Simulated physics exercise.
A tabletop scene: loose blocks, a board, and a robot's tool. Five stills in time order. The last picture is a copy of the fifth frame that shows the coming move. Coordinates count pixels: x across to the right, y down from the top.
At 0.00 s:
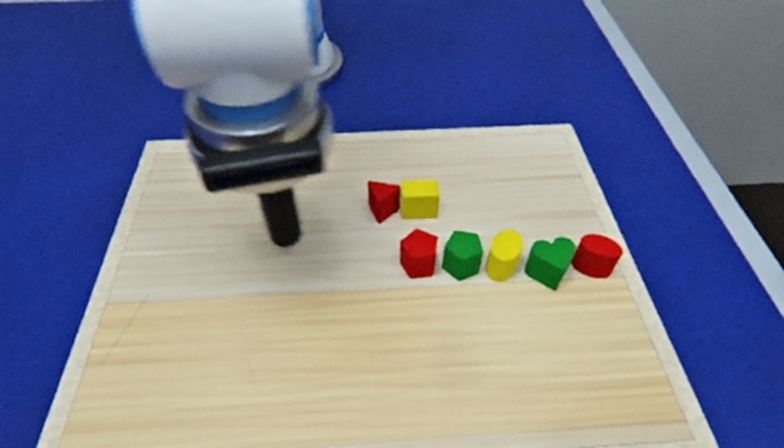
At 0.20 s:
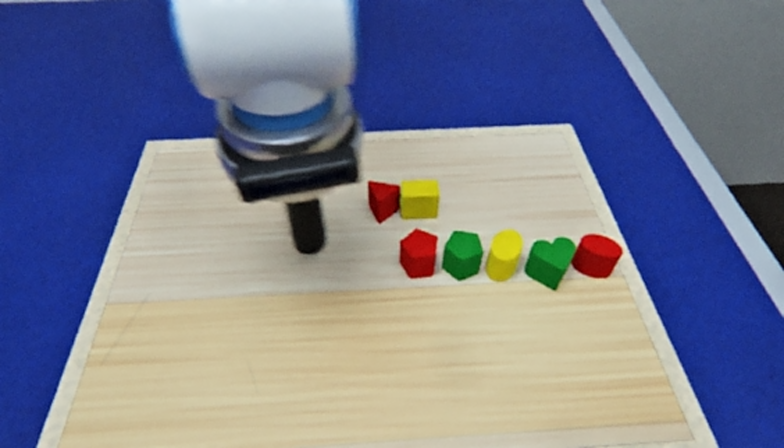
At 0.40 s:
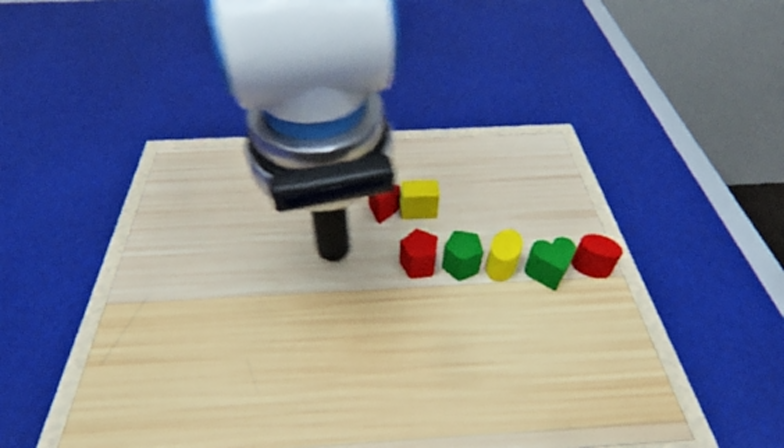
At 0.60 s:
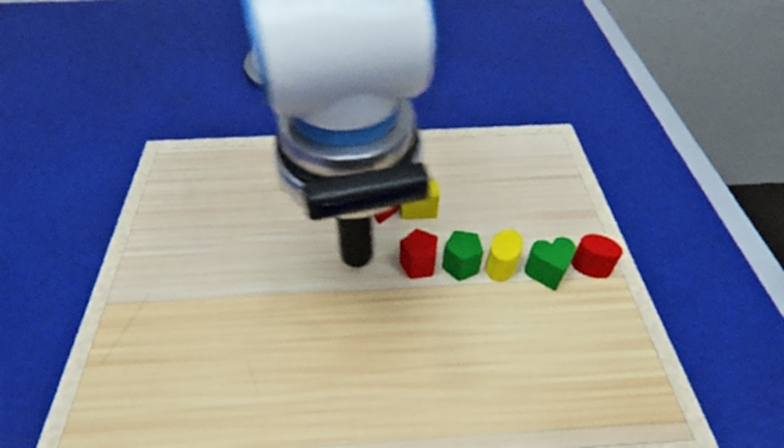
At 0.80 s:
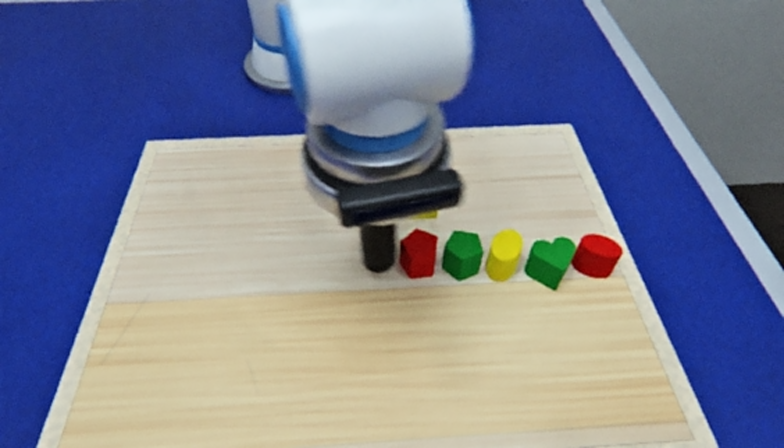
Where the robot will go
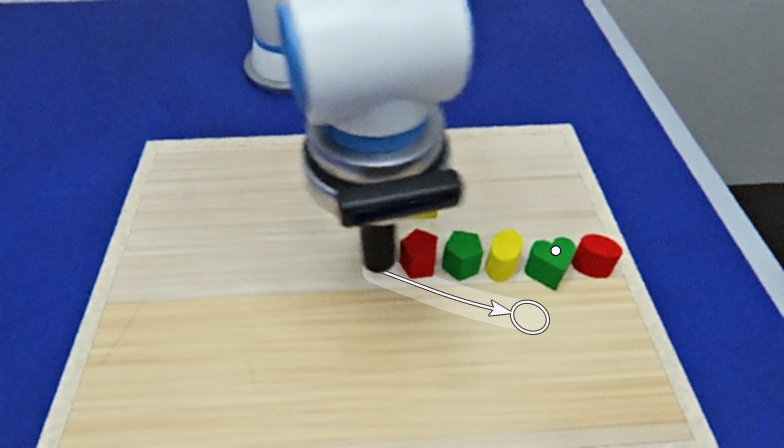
On a wooden board, a robot's black tool moves right toward a row of still blocks.
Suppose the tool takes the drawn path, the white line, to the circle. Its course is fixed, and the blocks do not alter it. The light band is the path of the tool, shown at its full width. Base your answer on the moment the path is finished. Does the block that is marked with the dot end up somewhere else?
No, it doesn't check out.
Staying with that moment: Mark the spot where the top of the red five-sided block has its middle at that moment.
Its top face will be centred at roughly (441, 241).
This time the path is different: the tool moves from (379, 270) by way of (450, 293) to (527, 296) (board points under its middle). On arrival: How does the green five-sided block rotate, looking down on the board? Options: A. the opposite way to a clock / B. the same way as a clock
Option B.
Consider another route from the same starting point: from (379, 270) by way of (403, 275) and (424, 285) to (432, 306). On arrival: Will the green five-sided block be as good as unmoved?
Short answer: No.
The line goes from (379, 270) by way of (451, 297) to (530, 317); the dot is on the green heart.
On the path given first. One third of the way, tool at (428, 279); red five-sided block at (441, 241), turned 35° anticlockwise; green five-sided block at (478, 240), turned 20° clockwise; yellow elliptical block at (511, 244).
Two thirds of the way, tool at (480, 295); red five-sided block at (441, 241), turned 35° anticlockwise; green five-sided block at (478, 240), turned 20° clockwise; yellow elliptical block at (511, 244).
At the end, tool at (534, 308); red five-sided block at (441, 241), turned 35° anticlockwise; green five-sided block at (478, 240), turned 20° clockwise; yellow elliptical block at (511, 244); green heart unmoved.
